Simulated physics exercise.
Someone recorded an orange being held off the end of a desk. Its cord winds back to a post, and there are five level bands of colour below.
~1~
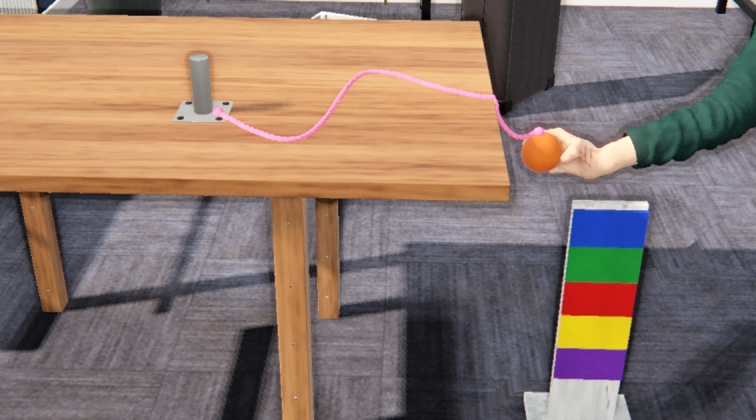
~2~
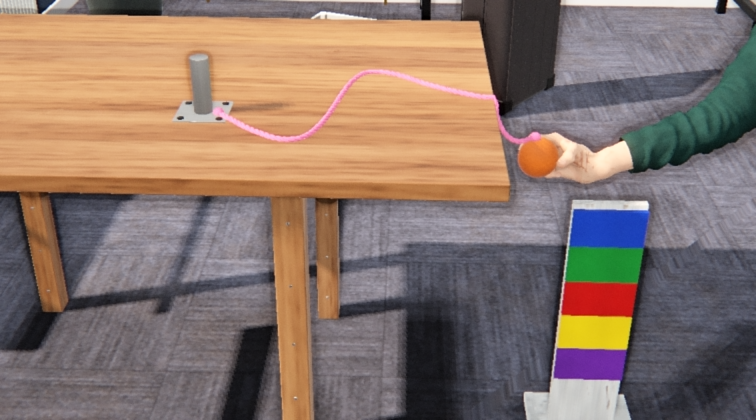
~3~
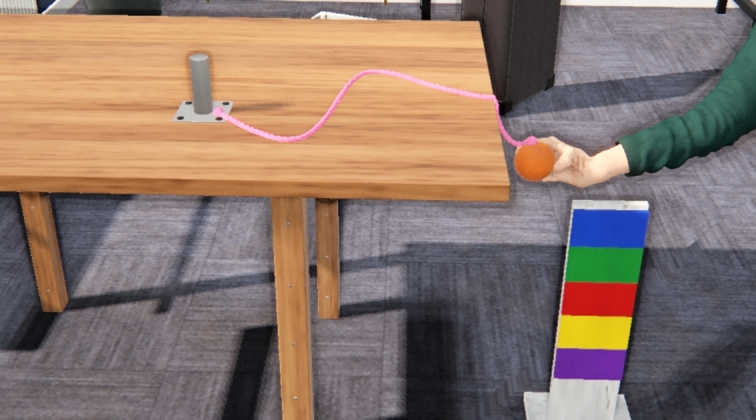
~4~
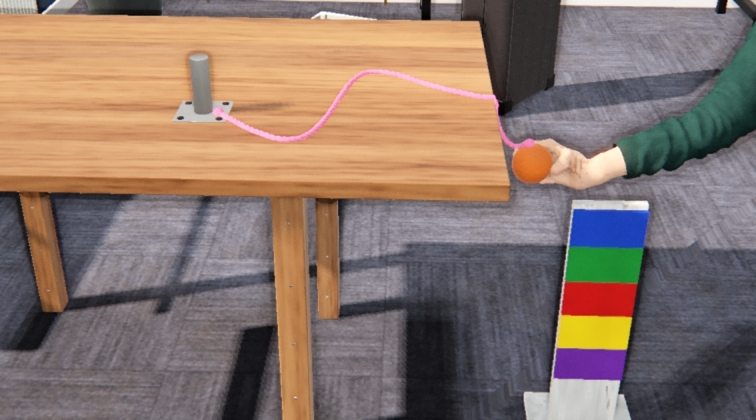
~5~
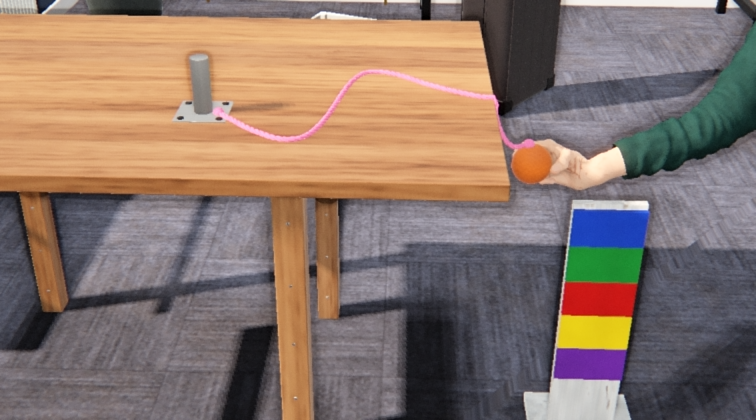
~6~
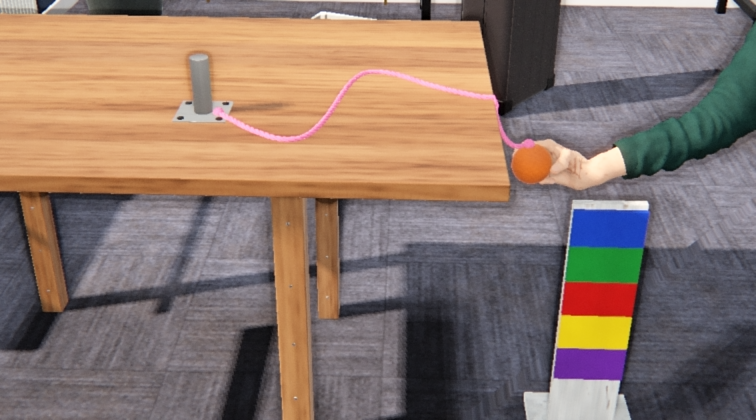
The video shows a hand holding an orange ball beyond a wooden table's right edge, its pink cord winding back to a metal post, above a striped coloured board; the hand shifts slightly down and left, then stays still.
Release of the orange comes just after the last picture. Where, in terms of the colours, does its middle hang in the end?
The yellow one.
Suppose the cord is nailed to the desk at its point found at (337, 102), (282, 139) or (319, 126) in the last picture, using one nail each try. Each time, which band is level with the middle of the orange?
Each in turn comes out as green, red, red.
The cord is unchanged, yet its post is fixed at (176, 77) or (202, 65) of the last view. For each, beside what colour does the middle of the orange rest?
Going case by case, it's red and then red.
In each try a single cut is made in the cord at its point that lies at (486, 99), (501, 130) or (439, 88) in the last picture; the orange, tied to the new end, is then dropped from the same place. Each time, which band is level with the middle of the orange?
Try 1: Green. Try 2: Red. Try 3: Blue.
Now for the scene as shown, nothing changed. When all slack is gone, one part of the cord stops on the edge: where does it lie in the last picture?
Location: About (356, 78).
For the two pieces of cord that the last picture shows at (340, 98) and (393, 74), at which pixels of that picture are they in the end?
First: (440, 114). Second: (494, 164).
Early on, orange near (482, 302); level with red.
Midway, orange near (495, 336); level with yellow.
Finally, orange near (480, 344); level with yellow. Its centre hangs level with the yellow band.
